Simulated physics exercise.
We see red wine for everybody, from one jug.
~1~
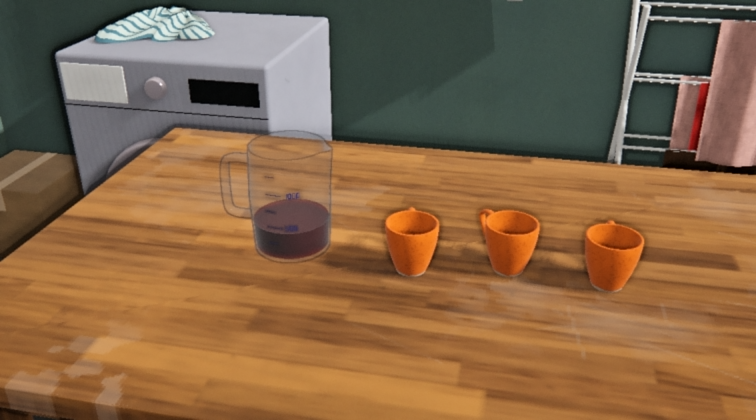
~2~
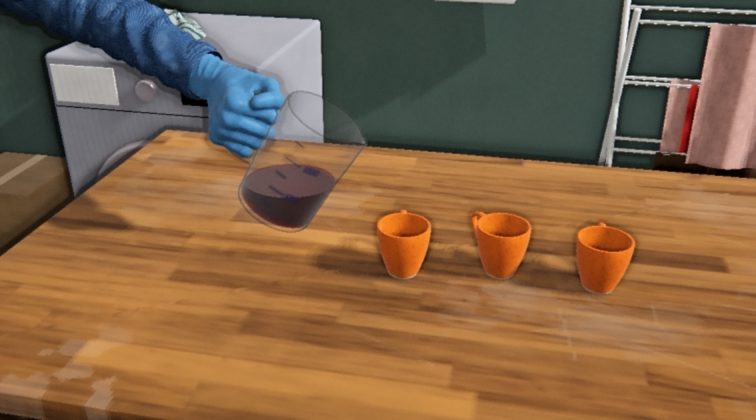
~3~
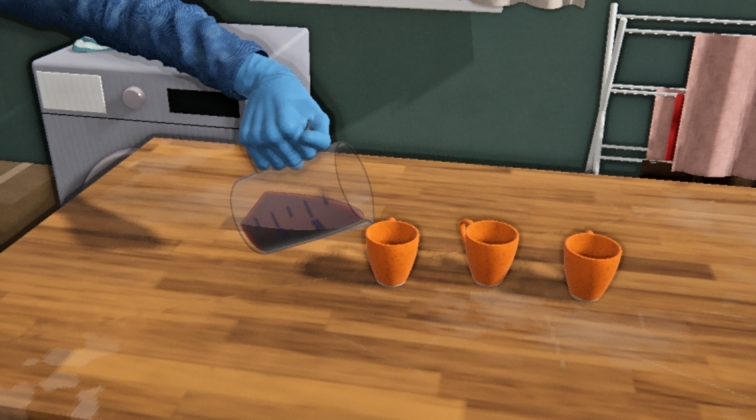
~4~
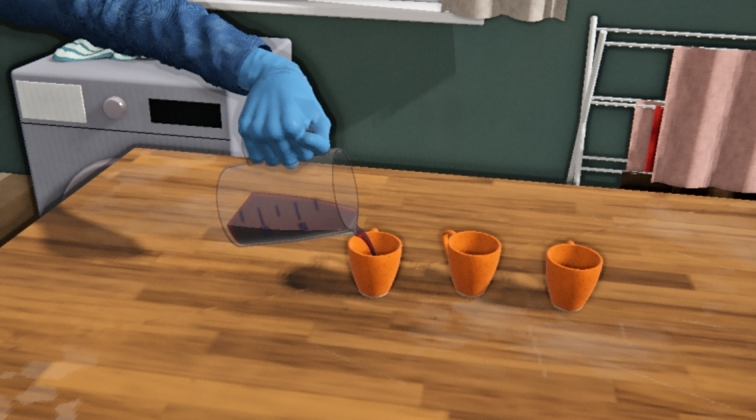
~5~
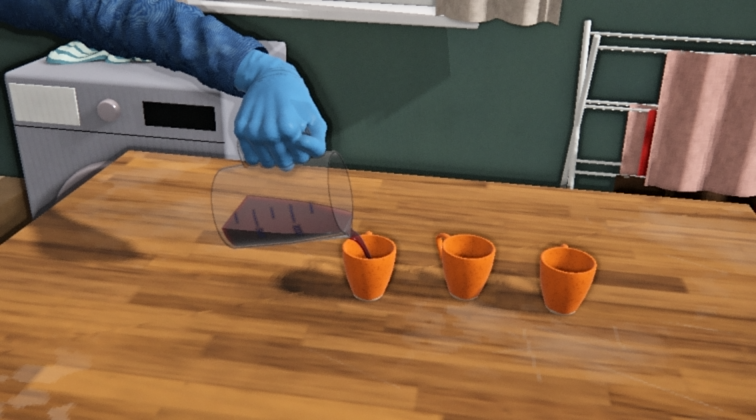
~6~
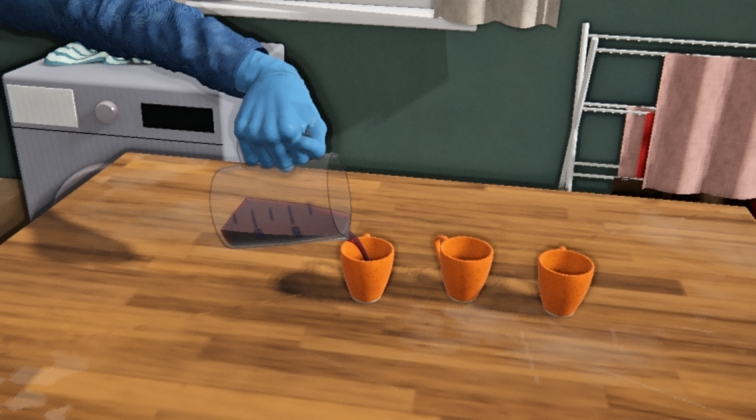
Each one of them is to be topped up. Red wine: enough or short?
The last one misses out.
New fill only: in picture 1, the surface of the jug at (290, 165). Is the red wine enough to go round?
Finding: Supply holds.
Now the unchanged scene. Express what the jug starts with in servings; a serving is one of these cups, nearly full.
Roughly 2.5.
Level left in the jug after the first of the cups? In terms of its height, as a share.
The level stands close to 15 percent.
Soon after, the first is about three quarters full.
Later, the first is done and the jug has about two thirds of its load.
In the end, the jug is empty with two filled and the next at about a third of a serving.
